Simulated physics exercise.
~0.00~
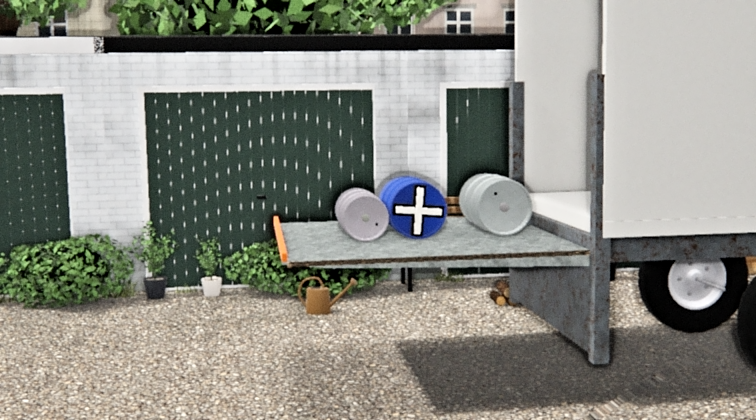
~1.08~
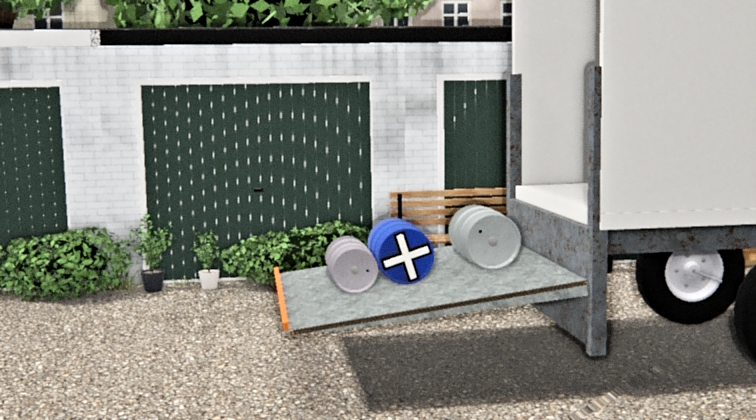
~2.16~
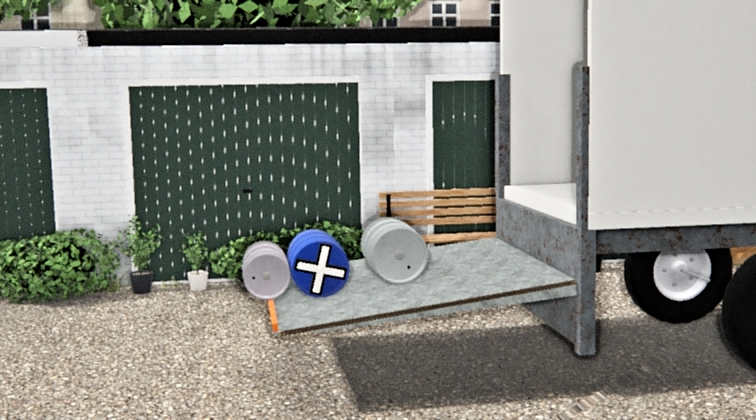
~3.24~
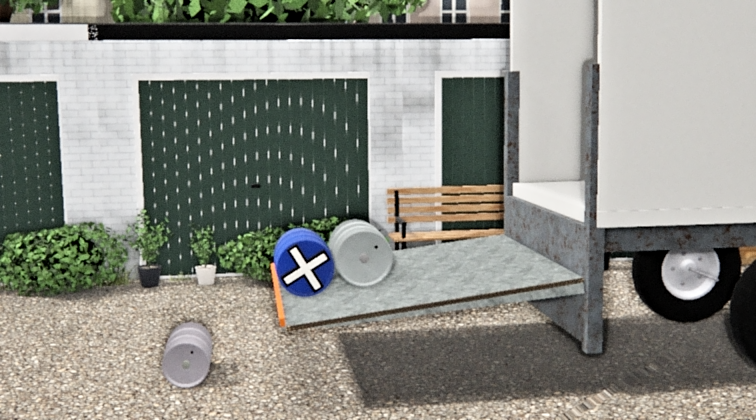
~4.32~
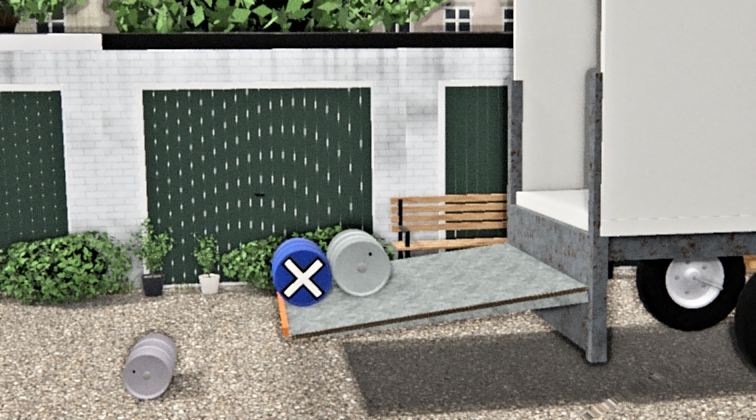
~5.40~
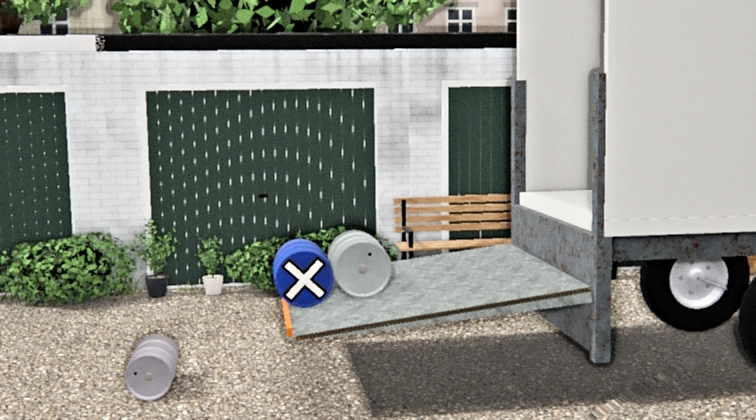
At first, three kegs lie on their sides on a lorry's lowered tail-lift, a blue one with a white cross sitting between two grey ones. The plate sinks and tips down toward its outer edge, and the kegs begin rolling left. The leading grey keg goes over the low orange stop, drops onto the gravel and rolls a little farther from the lorry. Behind it, the blue keg reaches the edge but does not follow, and the other grey keg comes to rest against it. By the end, both remain on the sloping plate, while the first keg lies alone on the ground.
